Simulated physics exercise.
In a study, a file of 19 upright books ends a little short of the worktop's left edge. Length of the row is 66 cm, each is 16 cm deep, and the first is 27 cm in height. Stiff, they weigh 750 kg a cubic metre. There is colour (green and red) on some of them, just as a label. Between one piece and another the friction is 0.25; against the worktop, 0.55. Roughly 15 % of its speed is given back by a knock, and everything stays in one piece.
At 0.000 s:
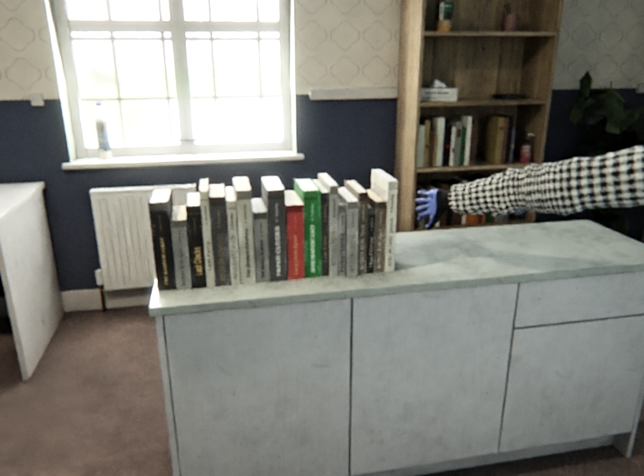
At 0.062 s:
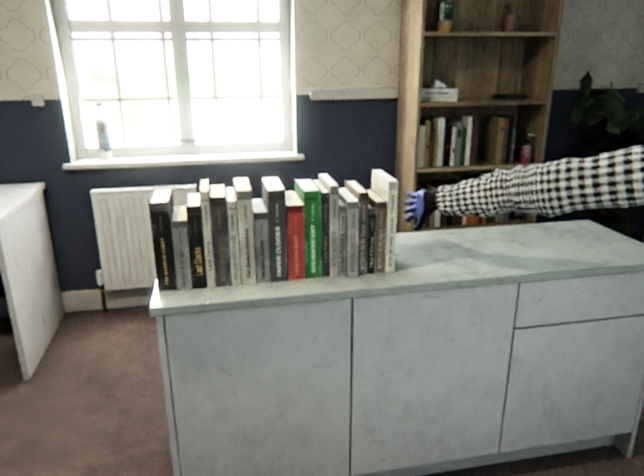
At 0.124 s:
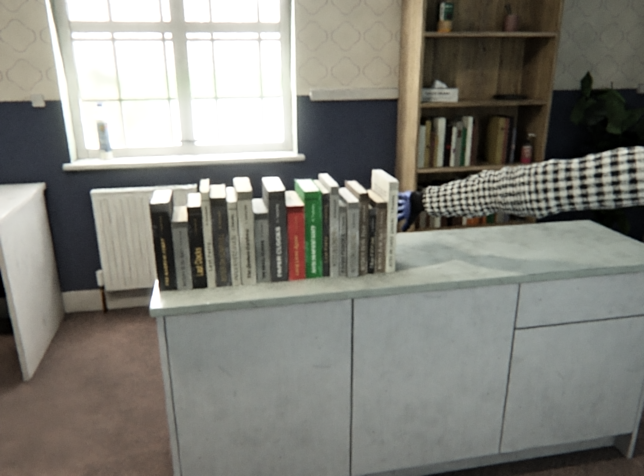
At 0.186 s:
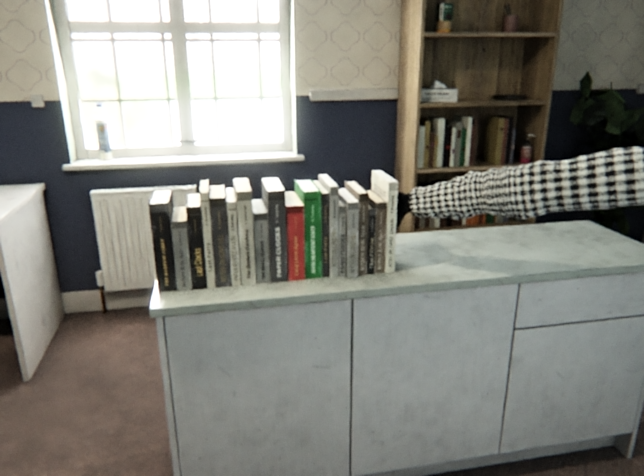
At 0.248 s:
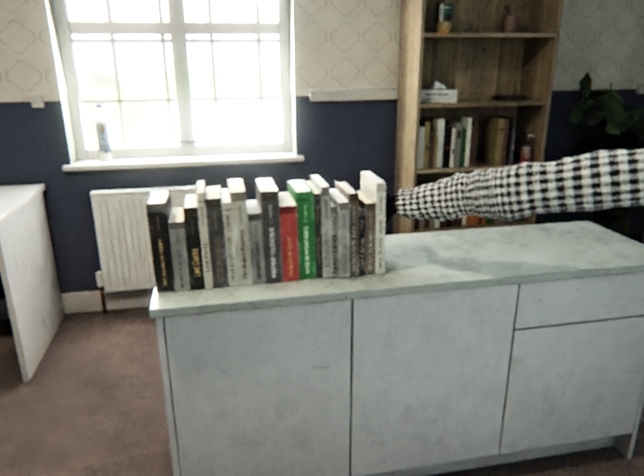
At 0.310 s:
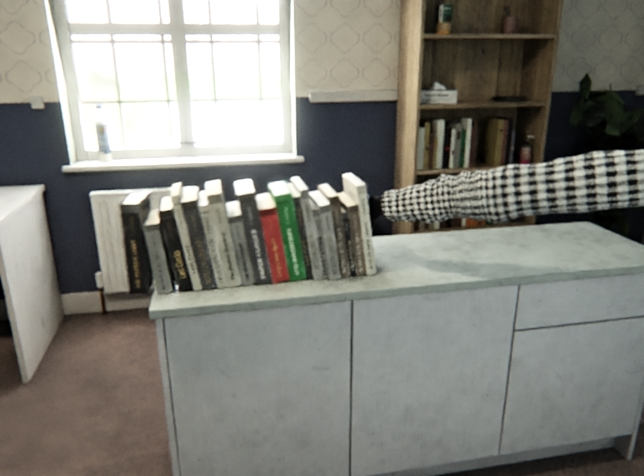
At first, a row of upright books, one green and one red, stands on a worktop while an arm in a checked sleeve reaches in from the right. The hand moves left to the row's near end and pushes, and the books shift left, then lean over to the left together.
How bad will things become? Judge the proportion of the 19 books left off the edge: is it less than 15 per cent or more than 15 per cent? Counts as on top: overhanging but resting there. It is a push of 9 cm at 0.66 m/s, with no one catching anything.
The proportion off the edge is over 15 per cent.
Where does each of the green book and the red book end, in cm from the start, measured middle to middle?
Green shifts 10 cm and red shifts 10 cm.
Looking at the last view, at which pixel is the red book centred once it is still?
Roughly (246, 242).
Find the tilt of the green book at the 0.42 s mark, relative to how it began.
Roughly 30°.
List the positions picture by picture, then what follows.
In the first frame (places mark the middle of the side facing us), hand (439, 202) 13 cm from the first; green book (313, 235); red book (296, 243); nothing disturbed.
The second frame shows hand (427, 203) 9 cm from the first; green book (313, 236).
The third frame shows hand (414, 205) 50 mm from the first; green book (313, 236).
The fourth frame shows hand (400, 206) 9 mm from the first; green book (313, 236).
The fifth frame shows hand (387, 207) 32 mm in; green book (306, 237) shifted 19 mm; red book (290, 244) shifted 17 mm; 11 disturbed, none off the edge.
The sixth frame shows hand (373, 209) 7 cm in; green book (291, 239) leaning 8°; red book (275, 246) leaning 8°; steepest lean 9°, the book at (176, 252); 19 disturbed, none off the edge.
After 0.42 s, none of the 19 books off the edge, 19 disturbed; green book leaning 28°; red book leaning 28°.
After 0.72 s, 5 of the 19 books off the edge; red book leaning 37°; green book leaning 37°.
By the end (1.1 s), 5 of the 19 books off the edge; red book leaning 37°; green book leaning 37°. That is 26 per cent. As the last picture would show them, middles, red book near (246, 242), green book near (262, 236).
